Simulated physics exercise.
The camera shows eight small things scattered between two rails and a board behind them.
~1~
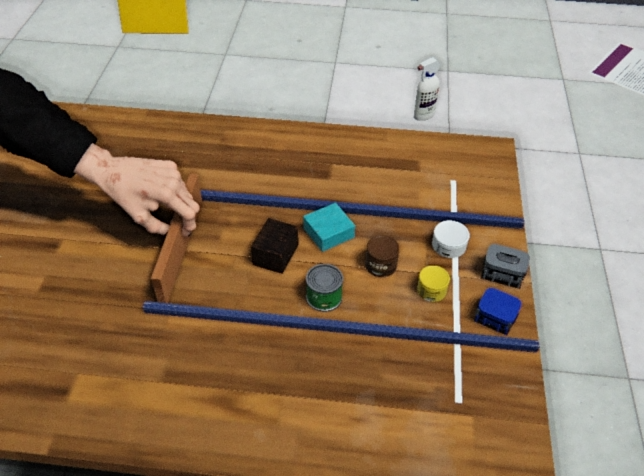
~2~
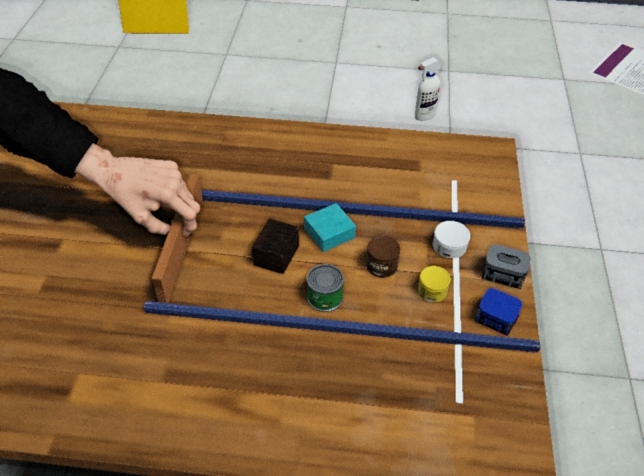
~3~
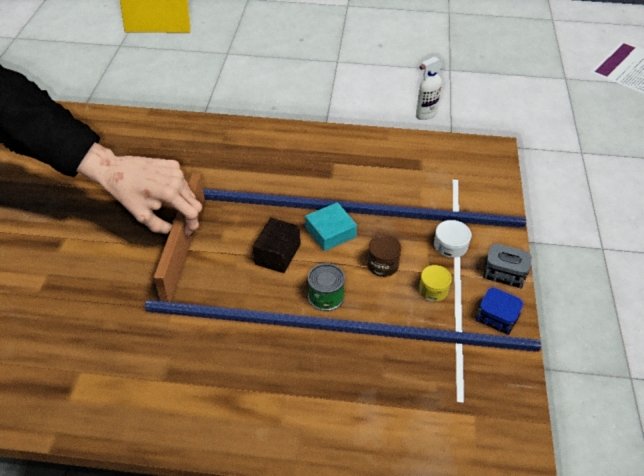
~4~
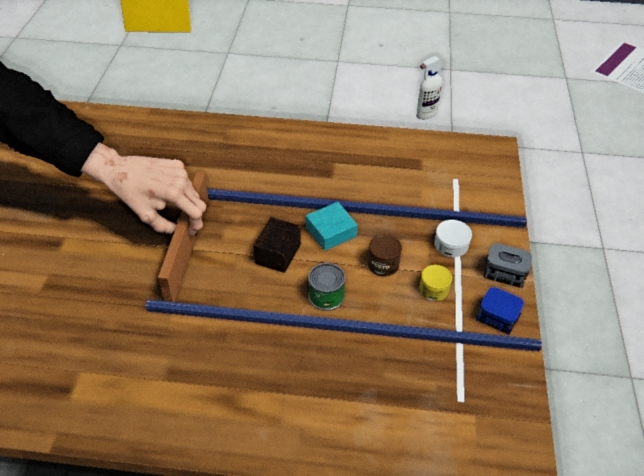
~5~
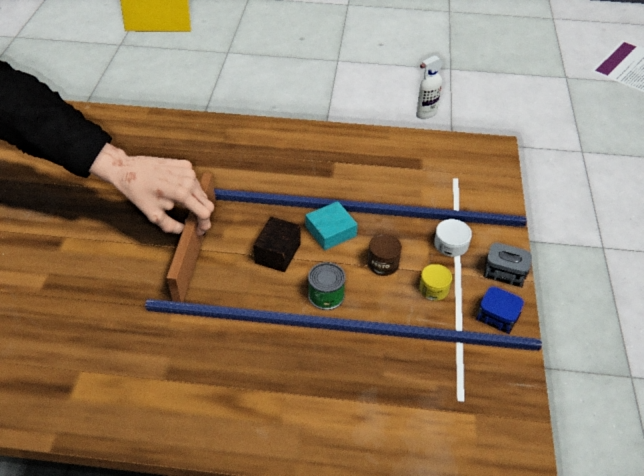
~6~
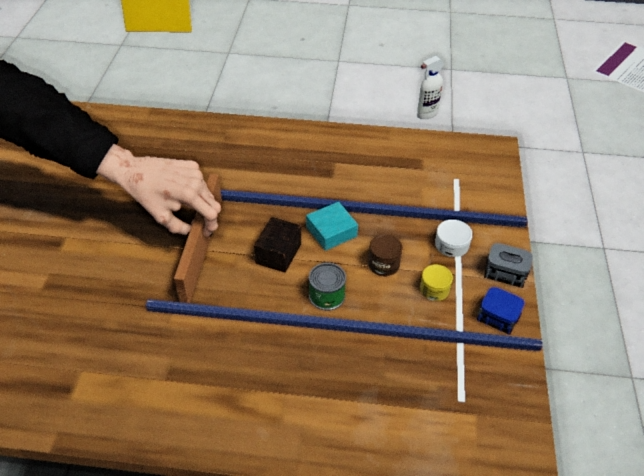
The video shows a hand holding a wooden board upright between two blue rails on a wooden table, then moving it slightly right toward eight small scattered objects, including a black block and turquoise block, which stay still.
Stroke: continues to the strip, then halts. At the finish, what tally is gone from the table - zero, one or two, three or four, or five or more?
The tally gone is one or two.
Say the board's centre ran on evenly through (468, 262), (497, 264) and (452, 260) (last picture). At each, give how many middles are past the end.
First 1, next 5, last 1.
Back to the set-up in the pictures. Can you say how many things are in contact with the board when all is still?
The answer is 3.
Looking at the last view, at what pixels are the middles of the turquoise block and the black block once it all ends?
The turquoise block comes to rest close to (477, 232), while the black block rests close to (477, 263).
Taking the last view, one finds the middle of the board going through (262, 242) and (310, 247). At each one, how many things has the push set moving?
At the first place 1, at the second 2.
Early on, none off yet; grey case at rest near (508, 265); blue case at rest near (501, 311); white tub at rest near (453, 239).
Finally, the number that fall off is one or two; lost, grey case.
